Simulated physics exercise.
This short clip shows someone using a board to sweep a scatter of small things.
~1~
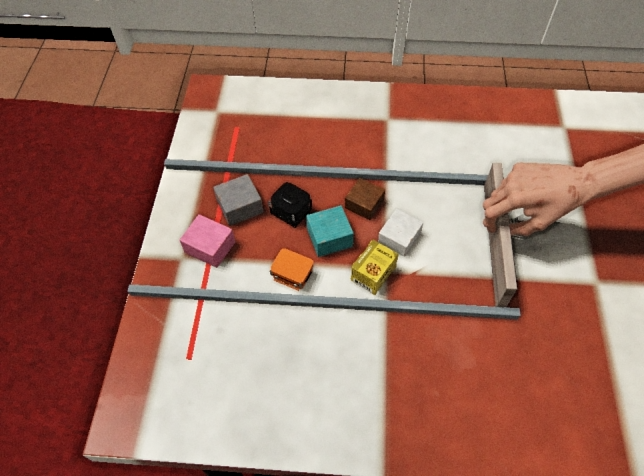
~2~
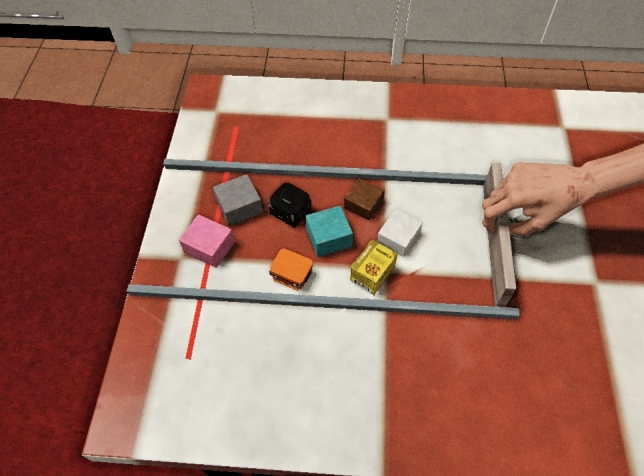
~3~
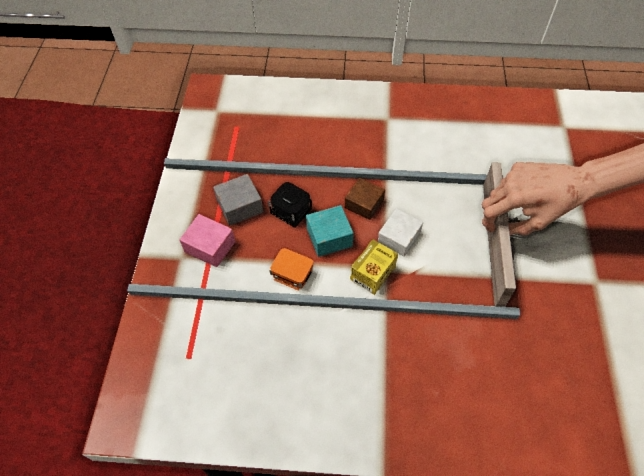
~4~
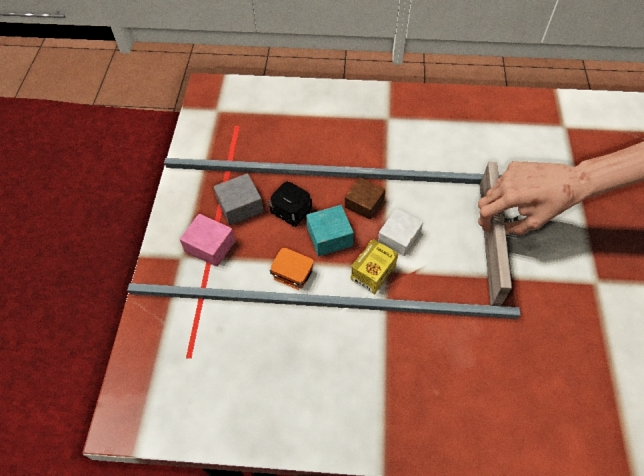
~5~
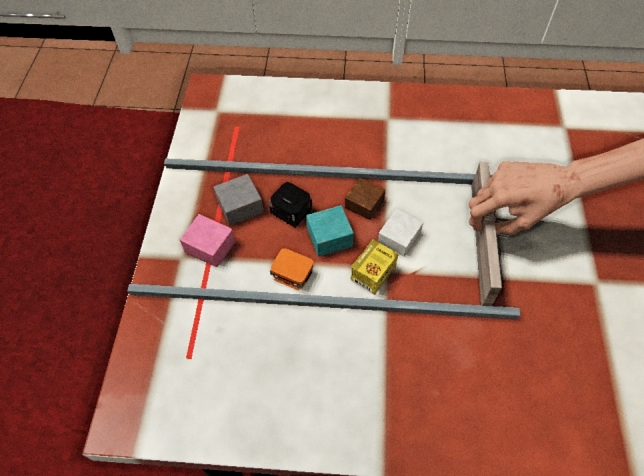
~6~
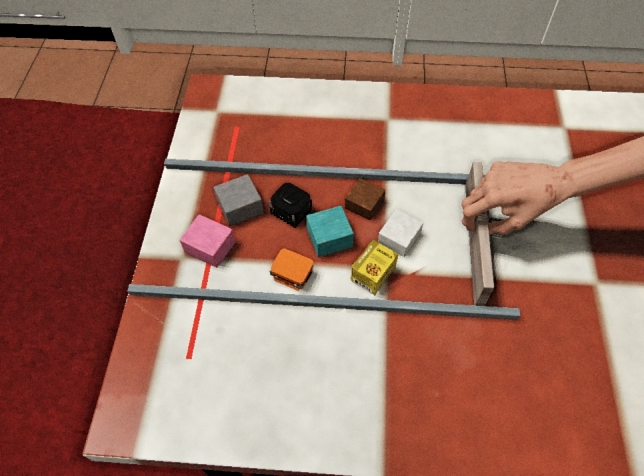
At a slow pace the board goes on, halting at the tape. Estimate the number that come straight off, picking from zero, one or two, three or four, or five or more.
Those that leave the table: One or a pair.
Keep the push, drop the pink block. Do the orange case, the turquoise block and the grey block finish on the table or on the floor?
The orange case? It does not drop. The turquoise block? It does not drop. The grey block? It heads down.
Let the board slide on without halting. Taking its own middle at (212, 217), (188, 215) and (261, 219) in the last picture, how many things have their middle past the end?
By position: 2 / 5 / 0.
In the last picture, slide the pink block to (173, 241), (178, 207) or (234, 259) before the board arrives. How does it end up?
Well, the pink block does not stay; it does not stay; it does not stay.
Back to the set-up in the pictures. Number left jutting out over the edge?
Count of overhanging things: 0.
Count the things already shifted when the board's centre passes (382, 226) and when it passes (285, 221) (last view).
Note: First position 4; second position 8.
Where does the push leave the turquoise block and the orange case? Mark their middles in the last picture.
Turquoise block at (165, 221), orange case at (158, 268).
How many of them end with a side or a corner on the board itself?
The count is 3.
Soon after, none off yet; pink block at rest near (208, 241); grey block at rest near (239, 200); black case at rest near (291, 205).
Then, none off yet; pink block at rest near (208, 241); grey block at rest near (239, 200); black case moved a little near (276, 196).
Further on, none off yet; pink block moved about its own width near (167, 245); grey block moved about its own width near (186, 194); black case moved well along near (220, 188).
By the end, the number that fall off is one or two; fallen, grey block and pink block.
